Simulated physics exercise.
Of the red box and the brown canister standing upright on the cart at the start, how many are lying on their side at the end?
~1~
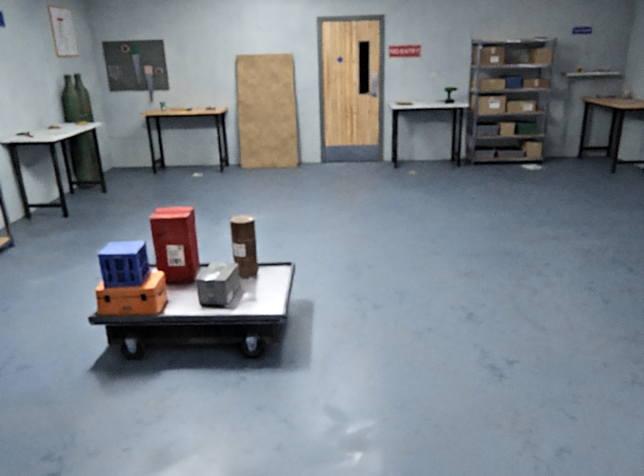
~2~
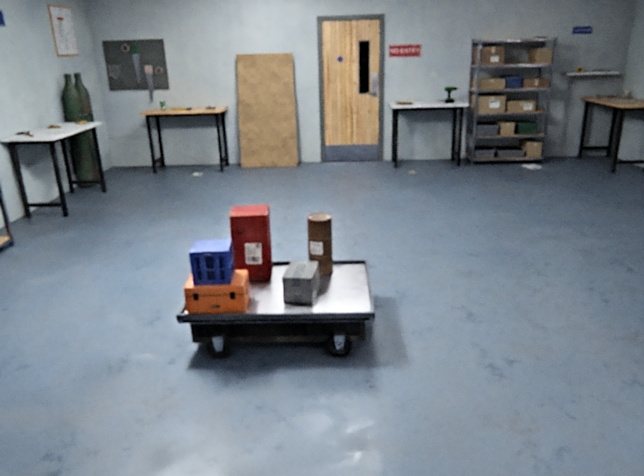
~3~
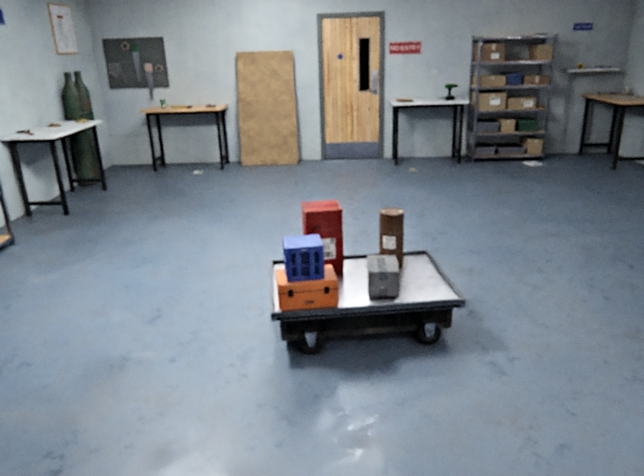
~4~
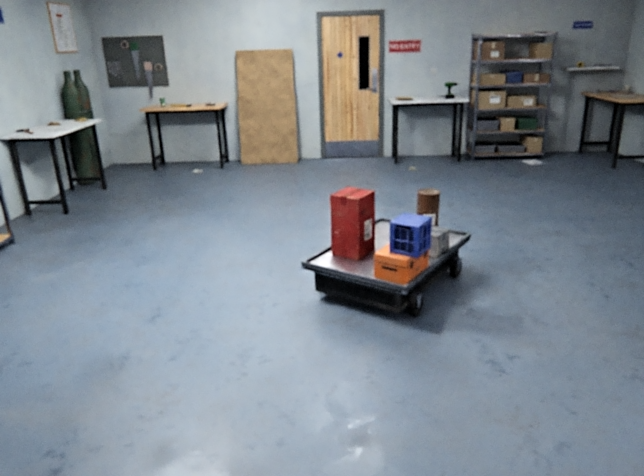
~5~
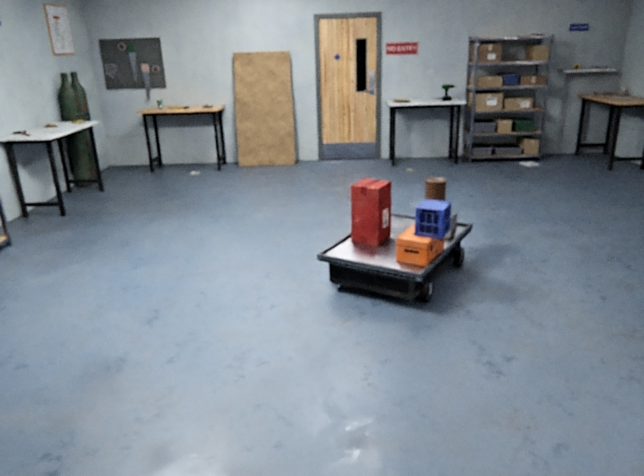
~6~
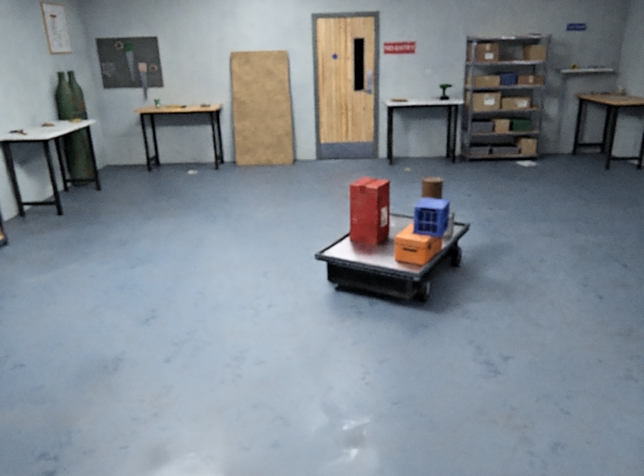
None of them are lying on their side. The red box and the brown canister are both still standing upright on the cart once it has stopped.
